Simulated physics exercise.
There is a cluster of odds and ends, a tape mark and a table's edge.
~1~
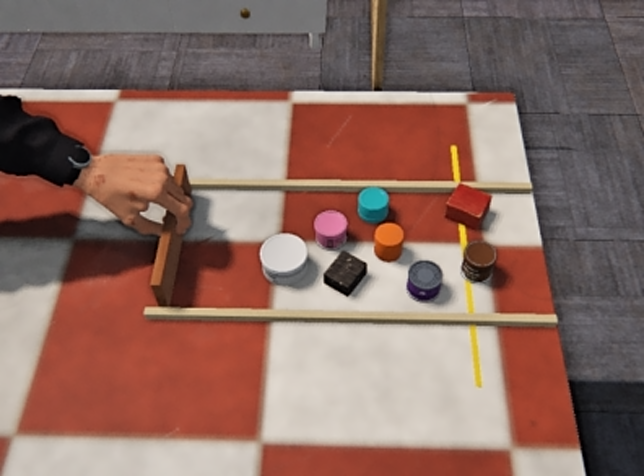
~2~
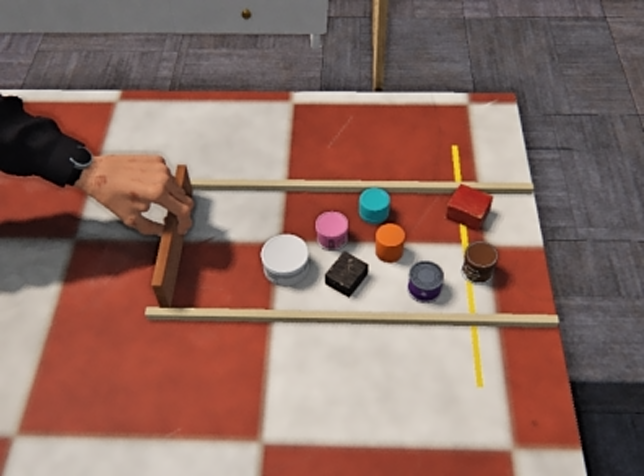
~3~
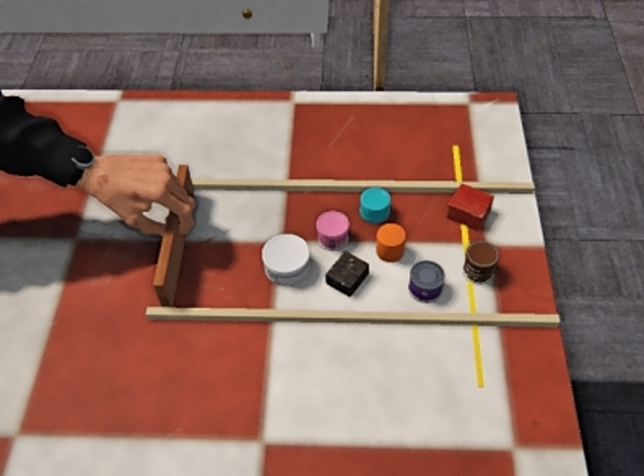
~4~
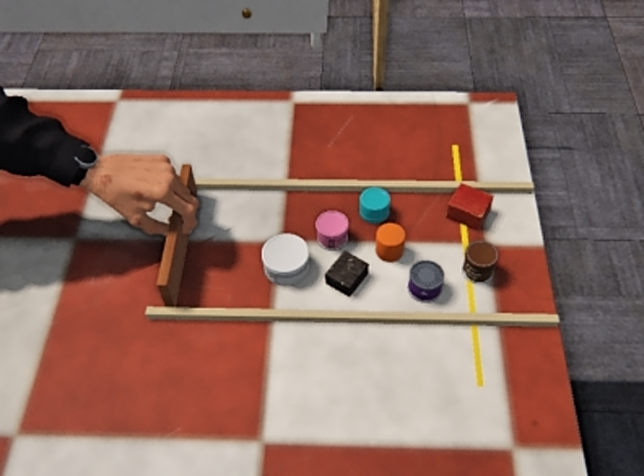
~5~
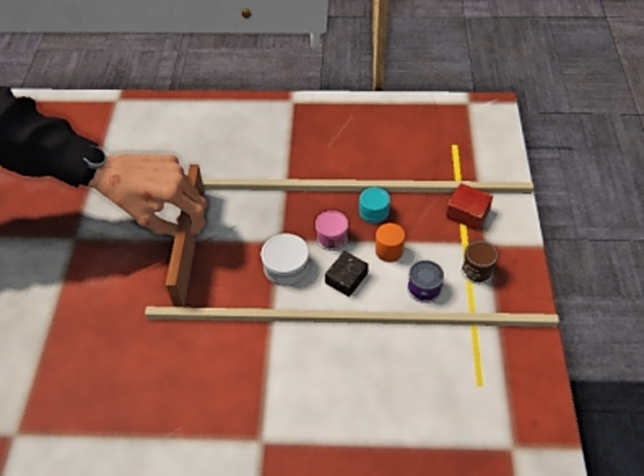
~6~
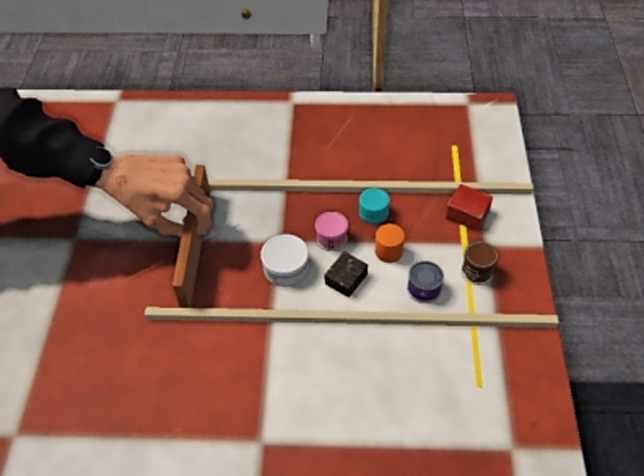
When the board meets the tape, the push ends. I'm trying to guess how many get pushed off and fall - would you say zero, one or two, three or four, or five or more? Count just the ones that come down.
I would say zero.
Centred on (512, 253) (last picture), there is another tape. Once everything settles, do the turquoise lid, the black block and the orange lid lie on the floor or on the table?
Note: Turquoise lid remains; black block remains; orange lid drops down.
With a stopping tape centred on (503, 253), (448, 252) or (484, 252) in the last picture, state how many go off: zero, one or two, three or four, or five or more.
So in that order I'd say three to four; not one; zero.
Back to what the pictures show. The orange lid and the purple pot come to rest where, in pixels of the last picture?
Looks like one lands around (511, 238), and the other around (526, 292).
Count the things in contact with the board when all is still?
The figure is 4.
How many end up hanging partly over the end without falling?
Result: 0.
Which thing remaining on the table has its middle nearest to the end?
Closest in the end is the brown pot.
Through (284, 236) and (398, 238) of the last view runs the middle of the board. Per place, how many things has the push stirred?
Moved so far: 1, later 6.
Early on, none off yet; brown pot at rest near (479, 263); red block at rest near (469, 208); purple pot at rest near (425, 282).
A while later, none off yet; brown pot at rest near (479, 263); red block at rest near (469, 208); purple pot at rest near (435, 283).
Finally, the number that fall off is zero.
